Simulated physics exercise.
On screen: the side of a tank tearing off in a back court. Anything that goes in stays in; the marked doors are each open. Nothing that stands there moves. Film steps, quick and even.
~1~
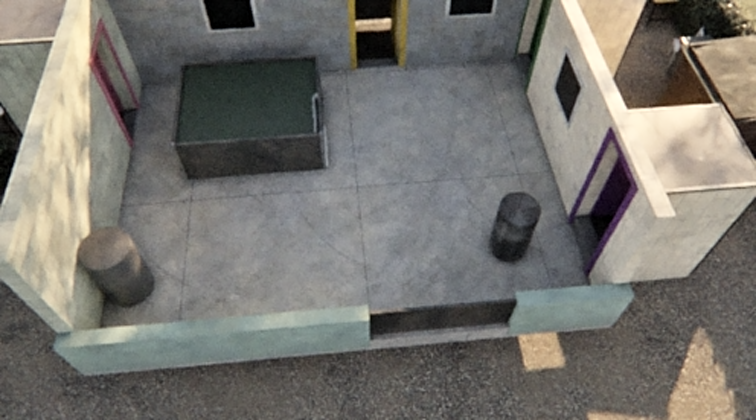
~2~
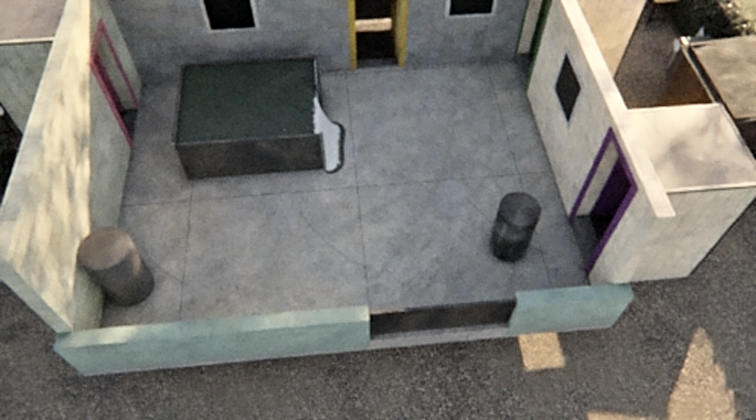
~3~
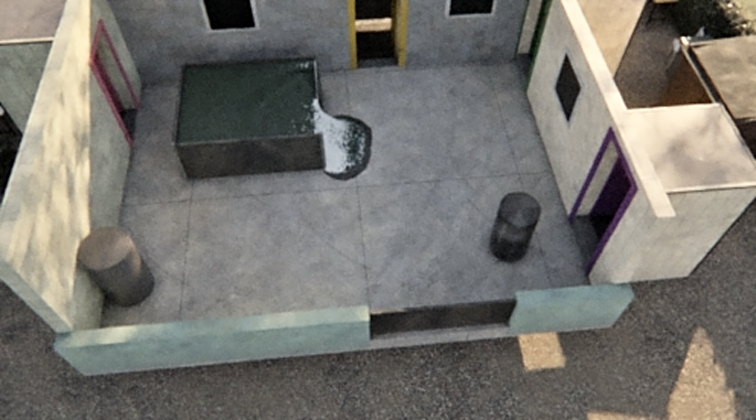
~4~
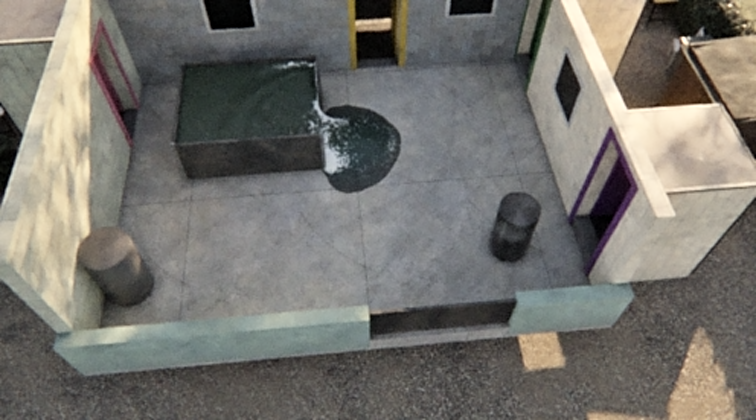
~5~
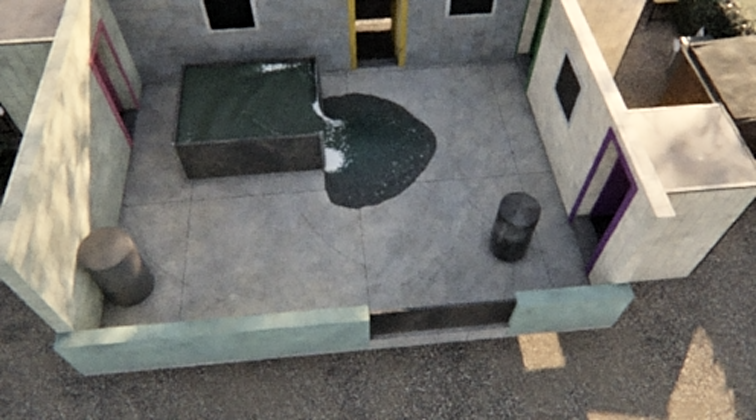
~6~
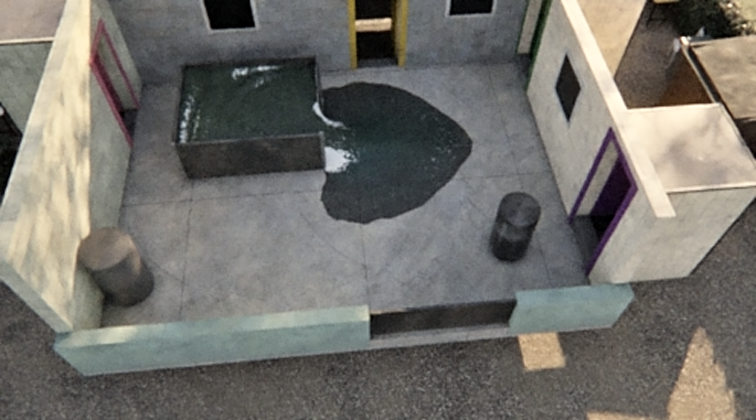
Dark green water pours from the right side of a rectangular tank in a walled grey court, seen from high above by a still camera. Two dark cylinders stand near the front corners, with a pink-framed doorway left, yellow at the back and purple right. Edged with white foam at first, the water spreads rightward and forward across the floor in a widening, rounded pool.
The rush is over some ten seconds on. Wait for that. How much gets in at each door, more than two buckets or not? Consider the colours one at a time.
The green door gets more than two; the purple door gets two buckets or less; the yellow door gets more than two; the pink door gets two buckets or less.
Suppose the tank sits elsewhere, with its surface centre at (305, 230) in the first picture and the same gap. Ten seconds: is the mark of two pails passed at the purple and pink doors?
Well, the purple door admits more and the pink door admits more.
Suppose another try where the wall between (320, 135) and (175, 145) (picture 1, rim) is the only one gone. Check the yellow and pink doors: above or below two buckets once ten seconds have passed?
In brief, the yellow door goes past the mark; the pink door goes past the mark.
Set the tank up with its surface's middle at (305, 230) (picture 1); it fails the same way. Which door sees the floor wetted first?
The purple-painted one.
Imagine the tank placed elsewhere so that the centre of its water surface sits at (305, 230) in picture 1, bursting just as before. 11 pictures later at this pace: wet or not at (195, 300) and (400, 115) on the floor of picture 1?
Unflooded and unflooded.
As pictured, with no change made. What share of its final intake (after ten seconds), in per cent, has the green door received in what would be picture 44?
Estimate: Roughly 100 %.
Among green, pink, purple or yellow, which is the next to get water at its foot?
The yellow door, I reckon.
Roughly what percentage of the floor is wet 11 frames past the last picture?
I reckon around 50 %.
A moment on, water covers 40 % of the floor; the green door not reached, the purple door not reached, the yellow door wet at the sill, nothing in, the pink door not reached.
Next, water covers 50 % of the floor; the green door under two buckets in, the purple door wet at the sill, nothing in, the yellow door under two buckets in, the pink door not reached.
Then, water covers 50 % of the floor; the green door over two buckets in, the purple door under two buckets in, the yellow door under two buckets in, the pink door not reached.
Later, water covers 75 % of the floor; the green door over two buckets in, the purple door under two buckets in, the yellow door under two buckets in, the pink door not reached.
In the end, water covers 95 % of the floor; the green door over two buckets in, the purple door under two buckets in, the yellow door over two buckets in, the pink door under two buckets in.
